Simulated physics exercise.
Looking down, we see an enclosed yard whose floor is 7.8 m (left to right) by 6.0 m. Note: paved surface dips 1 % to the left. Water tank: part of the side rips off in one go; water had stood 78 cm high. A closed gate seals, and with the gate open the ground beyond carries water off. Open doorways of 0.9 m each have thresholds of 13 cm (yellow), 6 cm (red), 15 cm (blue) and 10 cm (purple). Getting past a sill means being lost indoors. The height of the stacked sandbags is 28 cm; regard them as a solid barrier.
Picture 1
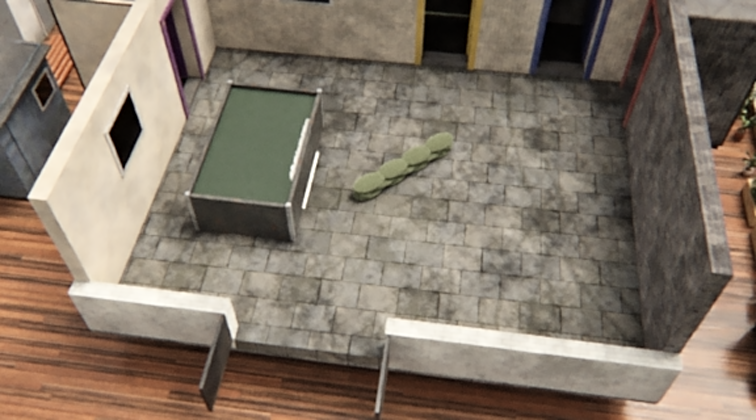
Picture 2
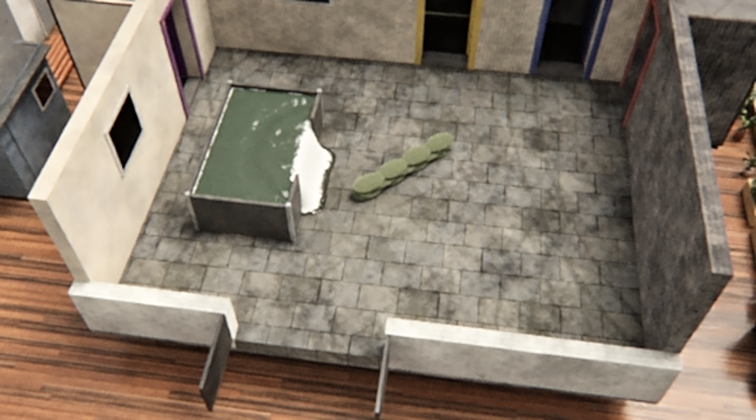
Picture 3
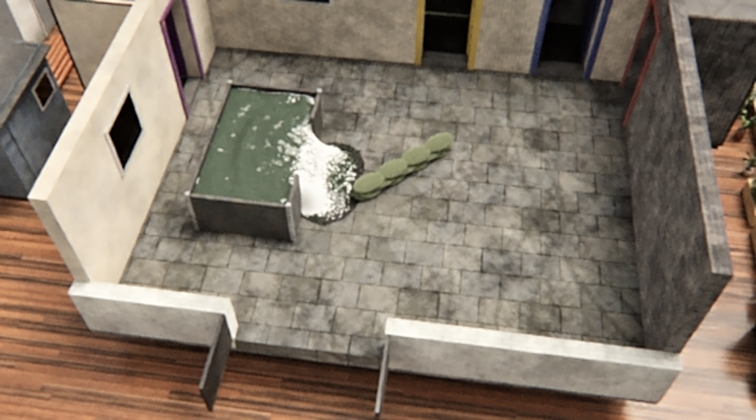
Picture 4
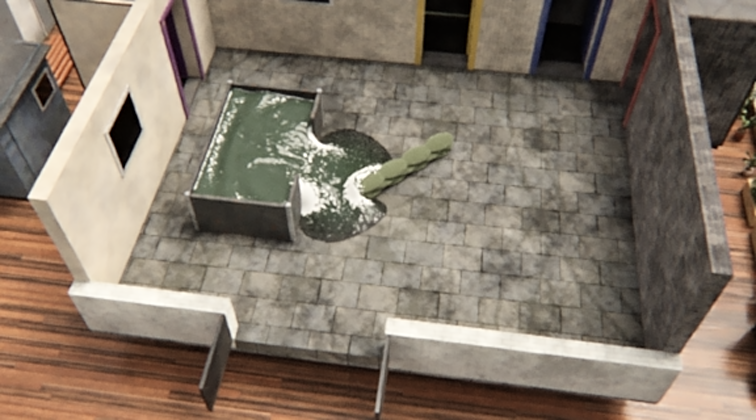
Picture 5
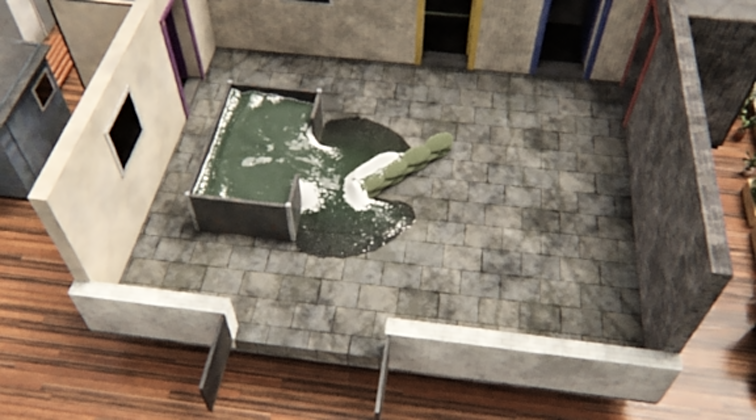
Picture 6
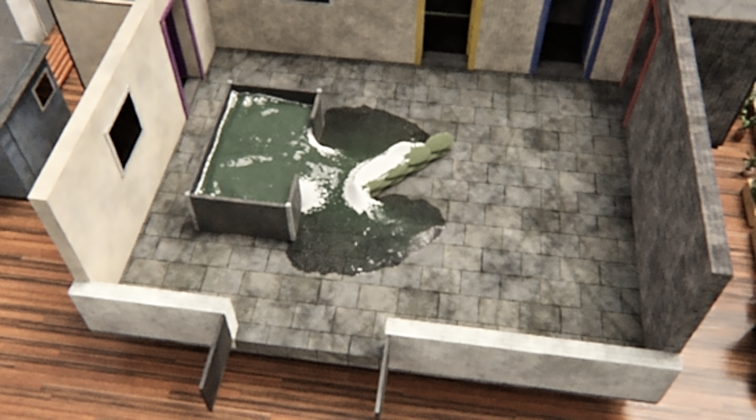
Green water poured out of the open right side of a rectangular tank in a walled yard, foamed against a slanting row of sandbags, and spread around both ends across the grey paving.
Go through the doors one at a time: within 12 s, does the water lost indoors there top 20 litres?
Yellow door - yes, it does. Red door - yes, it does. Blue door - no, it does not. Purple door - no, it does not.
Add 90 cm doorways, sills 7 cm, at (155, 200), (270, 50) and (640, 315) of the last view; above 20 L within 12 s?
Less, less, more.
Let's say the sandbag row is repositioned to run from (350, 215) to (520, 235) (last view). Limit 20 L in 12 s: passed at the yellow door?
Then the yellow door stays short of the limit.
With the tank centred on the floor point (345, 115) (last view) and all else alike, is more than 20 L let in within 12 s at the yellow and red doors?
Yellow gets no more than that, red gets more than that.
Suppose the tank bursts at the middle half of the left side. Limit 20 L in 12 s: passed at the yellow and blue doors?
Result: Yellow limit not passed, blue limit not passed.
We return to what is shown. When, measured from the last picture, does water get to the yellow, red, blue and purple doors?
Yellow: 0.8 s; red: 1.6 s; blue: 1.1 s; purple: 4.5 s.
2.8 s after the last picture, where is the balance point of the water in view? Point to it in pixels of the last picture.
Near (400, 179).
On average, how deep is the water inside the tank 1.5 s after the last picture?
About 36 cm.
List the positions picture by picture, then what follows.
The first frame shows still water, 78 cm deep, in the water tank at (258, 143).
In the second frame, water pours out at (306, 170) and has run 0.7 m, to (311, 211); typically 11 cm deep outside, 78 cm at the water tank's back.
In the third frame, the front is at (344, 212), 1.0 m from the gap at (306, 171); 1.2 m2 of floor is under water; 76 cm left at the back of the water tank.
In the fourth frame, water pours out at (306, 171) and has run 1.5 m, to (392, 169); typically 11 cm deep outside, 67 cm at the water tank's back.
In the fifth frame, water pours out at (306, 171) and has run 1.9 m, to (406, 224); typically 6 cm deep outside, 66 cm at the water tank's back.
In the sixth frame, the front is at (435, 230), 2.4 m from the gap at (306, 170); 5.1 m2 of floor is under water; 64 cm left at the back of the water tank.
Then, 0.7 s after the last picture water covers 30 % of the floor and is deepest (48 cm) near (352, 192); yellow door not reached, red door not reached, blue door not reached, purple door not reached.
Then, 1.5 s after the last picture water covers 50 % of the floor and is deepest (34 cm) near (352, 192); yellow door 27 cm at the sill, 52 L in, red door not reached, blue door 15 cm at the sill, 0 L in, purple door not reached.
Then, 2.8 s after the last picture water covers 60 % of the floor and is deepest (26 cm) near (352, 192); yellow door 20 cm at the sill, 123 L in, red door 19 cm at the sill, 73 L in, blue door 10 cm at the sill, 0 L in, purple door not reached.
Then, 6.3 s after the last picture water covers 80 % of the floor and is deepest (12 cm) near (431, 94); yellow door 9 cm at the sill, 145 L in, red door 10 cm at the sill, 201 L in, blue door 7 cm at the sill, 0 L in, purple door 6 cm at the sill, 0 L in.
Then, 11.3 s after the last picture water covers 95 % of the floor and is deepest (10 cm) near (108, 309); yellow door 5 cm at the sill, 146 L in, red door 4 cm at the sill, 213 L in, blue door 4 cm at the sill, 0 L in, purple door 7 cm at the sill, 0 L in.
